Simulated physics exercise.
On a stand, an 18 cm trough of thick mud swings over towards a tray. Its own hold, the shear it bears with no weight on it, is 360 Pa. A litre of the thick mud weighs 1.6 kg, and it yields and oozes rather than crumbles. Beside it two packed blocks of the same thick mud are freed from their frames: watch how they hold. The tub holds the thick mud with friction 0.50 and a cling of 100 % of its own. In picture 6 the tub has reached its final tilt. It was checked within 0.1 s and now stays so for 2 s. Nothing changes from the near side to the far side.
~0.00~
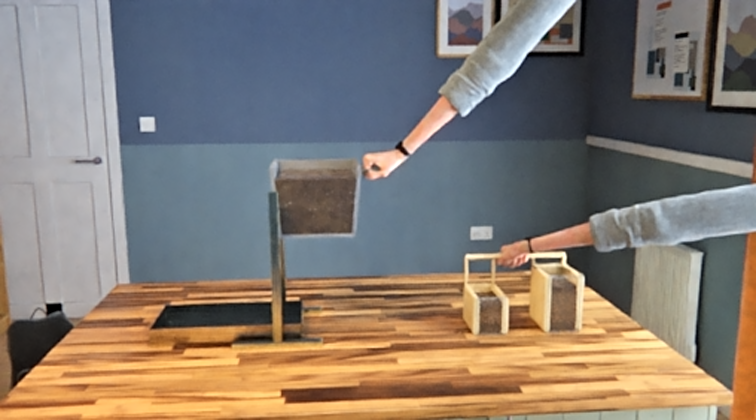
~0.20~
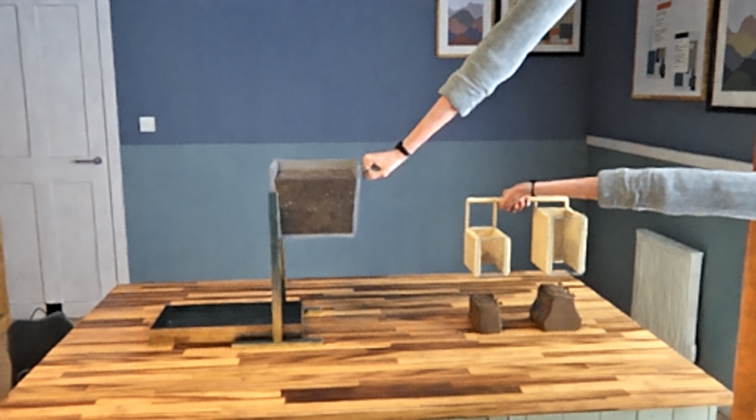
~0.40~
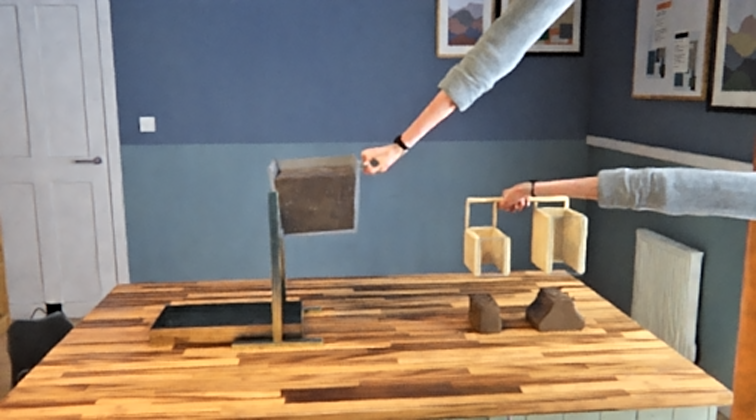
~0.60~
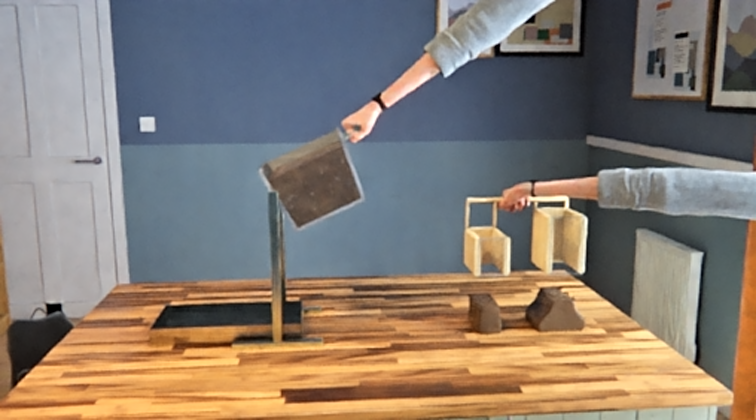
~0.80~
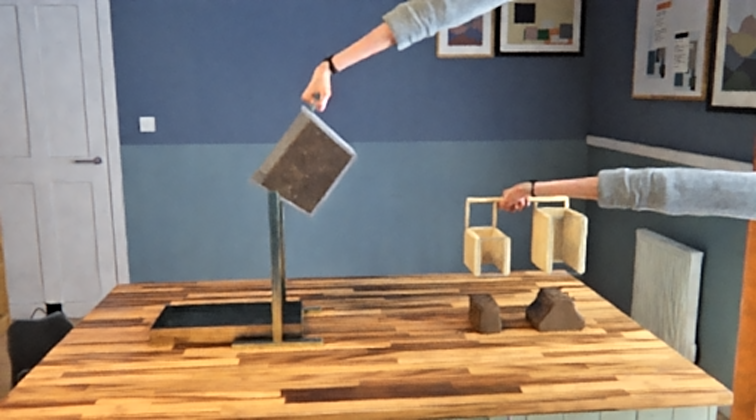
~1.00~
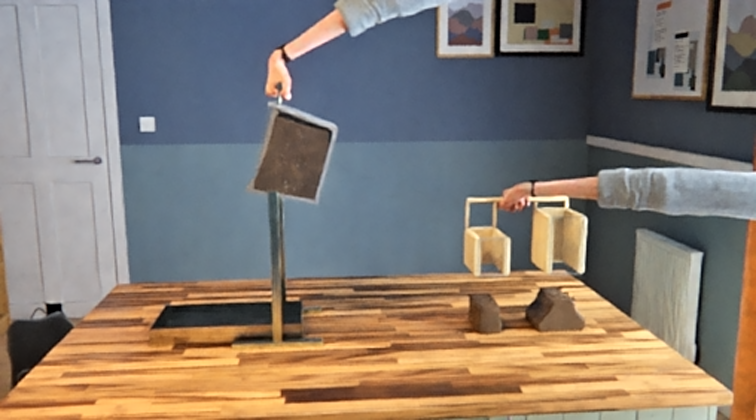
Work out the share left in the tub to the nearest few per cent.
About 62 %.
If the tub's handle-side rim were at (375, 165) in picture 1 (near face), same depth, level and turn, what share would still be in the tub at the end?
In that case some 50 per cent.
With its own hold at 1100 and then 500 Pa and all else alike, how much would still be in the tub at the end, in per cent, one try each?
In turn about 100 %, 85 %.
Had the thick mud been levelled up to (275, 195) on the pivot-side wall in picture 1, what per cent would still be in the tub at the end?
Then about 100 %.
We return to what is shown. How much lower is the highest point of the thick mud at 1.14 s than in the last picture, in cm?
Some 4 cm.
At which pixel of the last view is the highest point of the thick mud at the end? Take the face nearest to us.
Near (293, 151).
By 1.14 s, the tub is at 74 degrees and holds 95 %.
By 1.31 s, the tub is at 74 degrees and holds 75 %.
By 1.48 s, the tub is at 74 degrees and holds 65 %.
By 1.65 s, the tub is at 74 degrees and holds 63 %.
By 3.00 s, at the end, the tub is at 74 degrees and holds 62 %.
